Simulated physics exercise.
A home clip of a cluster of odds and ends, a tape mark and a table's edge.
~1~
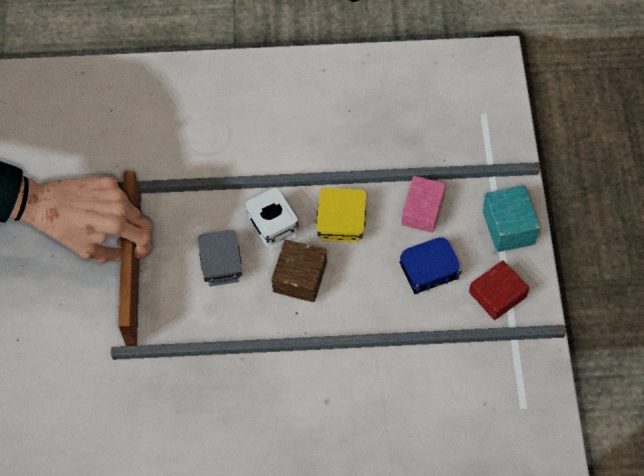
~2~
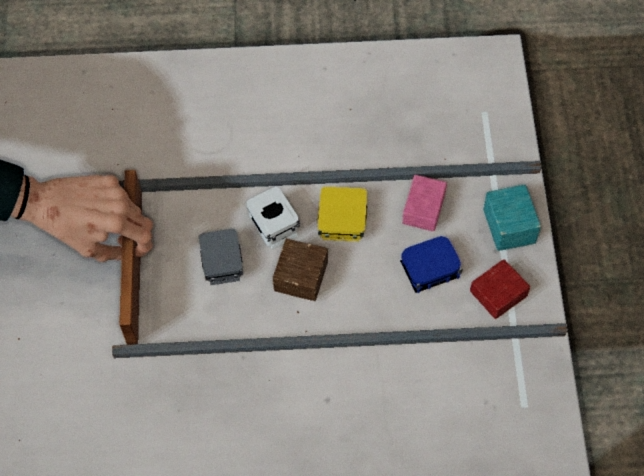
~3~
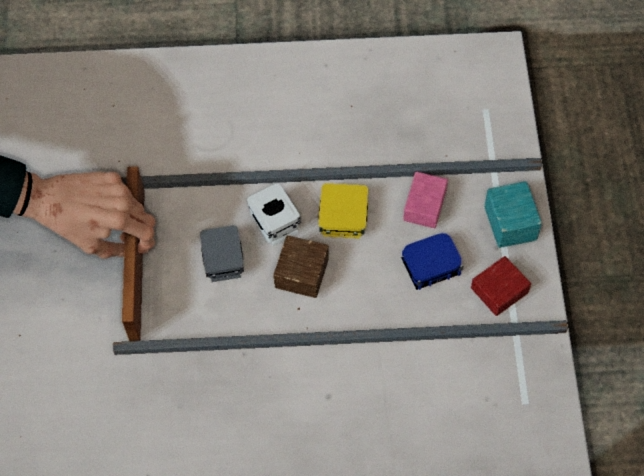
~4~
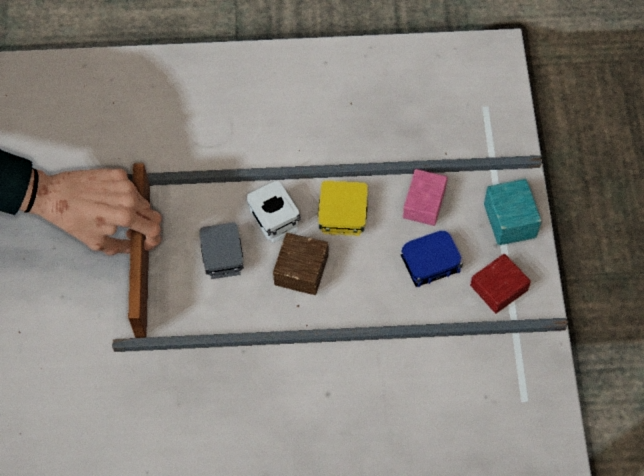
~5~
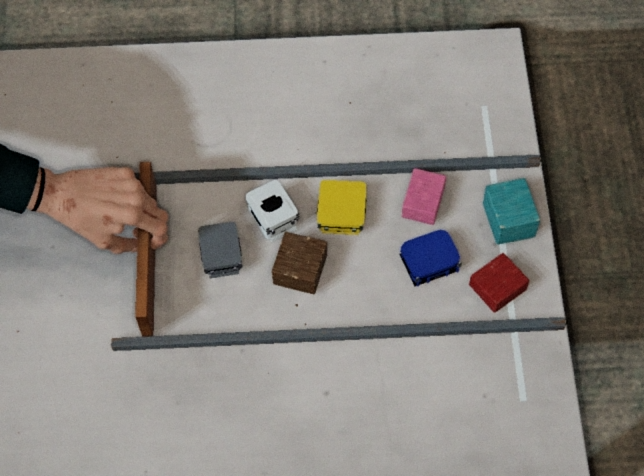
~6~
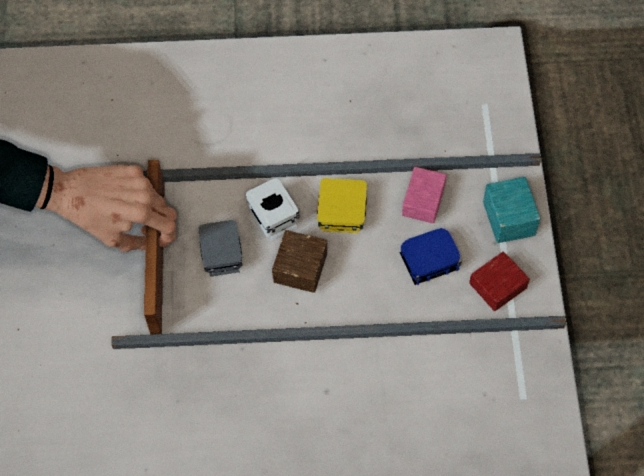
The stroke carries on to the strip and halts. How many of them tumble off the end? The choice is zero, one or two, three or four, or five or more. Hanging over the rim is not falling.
As it turns out, the number that fall off is five or more.
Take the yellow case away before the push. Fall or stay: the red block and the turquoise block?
The red block does not fall; the turquoise block drops off.
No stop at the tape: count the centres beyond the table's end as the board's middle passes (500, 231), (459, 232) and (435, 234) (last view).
Past the end: 5, 3 and 1.
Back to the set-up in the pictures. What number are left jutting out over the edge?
It comes to 0.
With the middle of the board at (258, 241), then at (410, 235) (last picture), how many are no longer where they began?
3 and 8.
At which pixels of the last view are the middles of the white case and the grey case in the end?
About (519, 181), and the other about (522, 236).
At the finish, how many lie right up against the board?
3 of them.
Soon after, none off yet; turquoise block at rest near (511, 210); red block at rest near (499, 281); blue case at rest near (430, 256).
Then, none off yet; turquoise block at rest near (511, 210); red block moving near (504, 284); blue case moved about its own width near (462, 254).
Further on, one off so far; turquoise block falling near (576, 314); red block moved a little near (517, 292); blue case moved well along near (550, 244).
At rest, the number that fall off is five or more; fallen, brown block, yellow case, pink block, blue case and turquoise block.
